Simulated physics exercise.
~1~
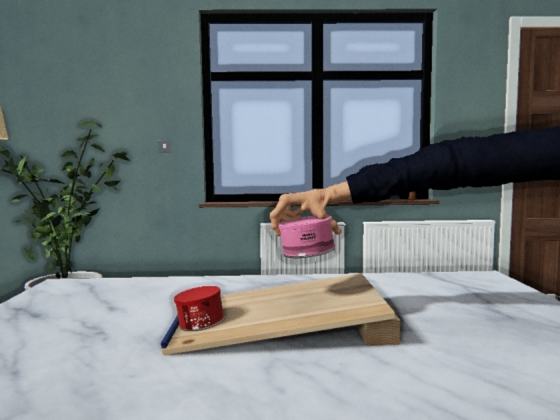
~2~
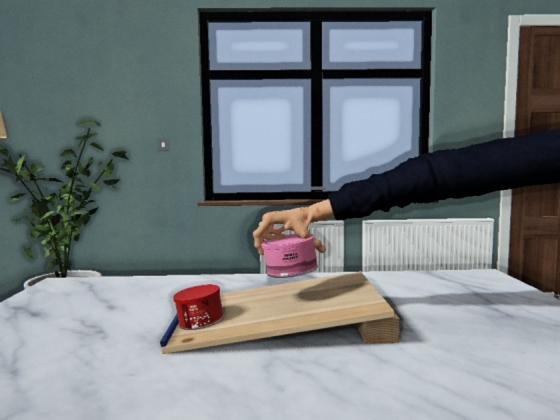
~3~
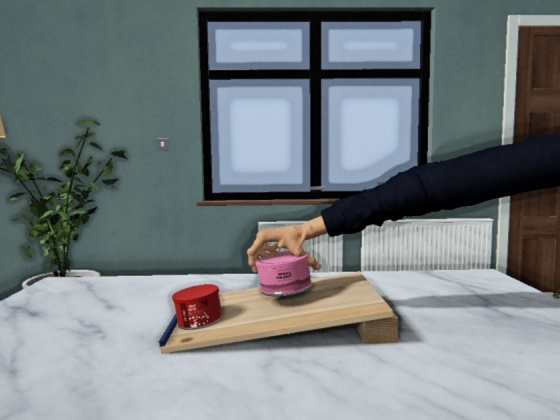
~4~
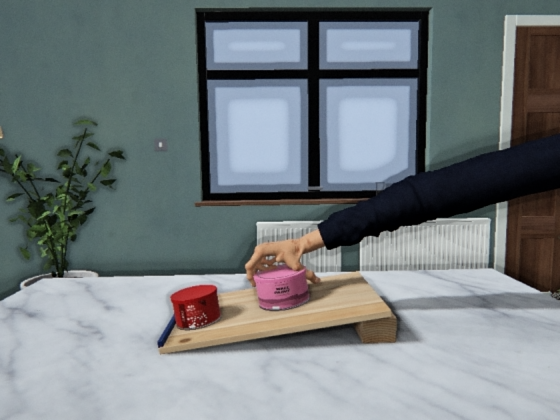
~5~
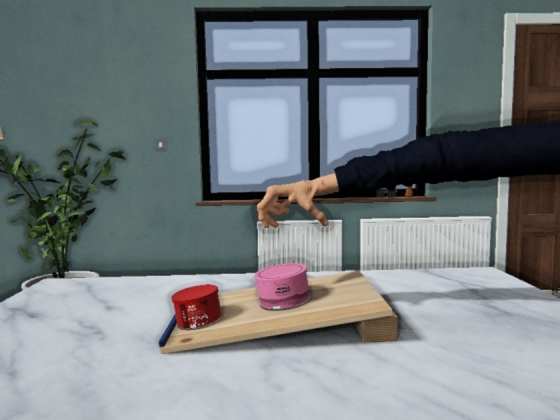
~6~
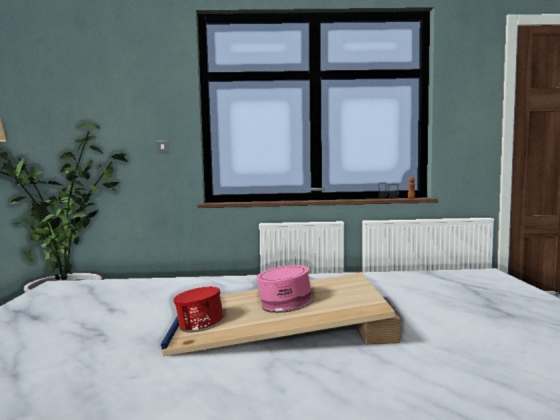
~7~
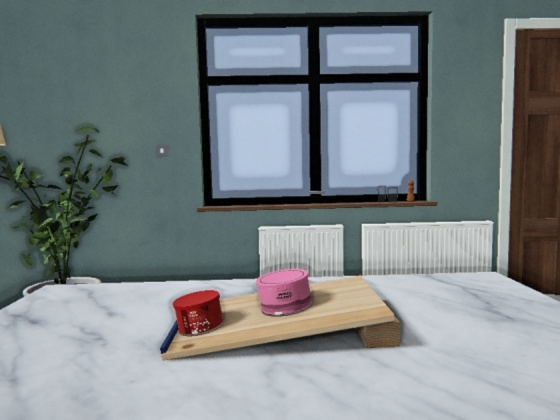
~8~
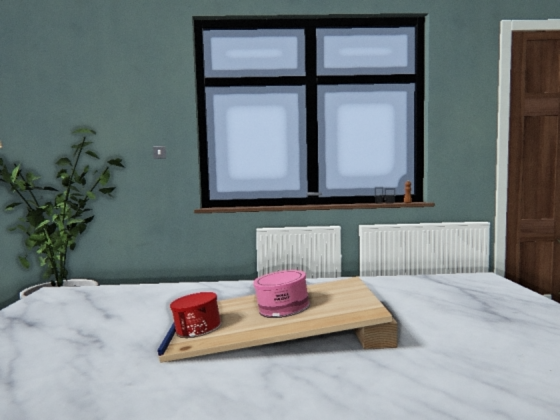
A hand sets a pink tub on a sloping board beside a red tub, and it stays.
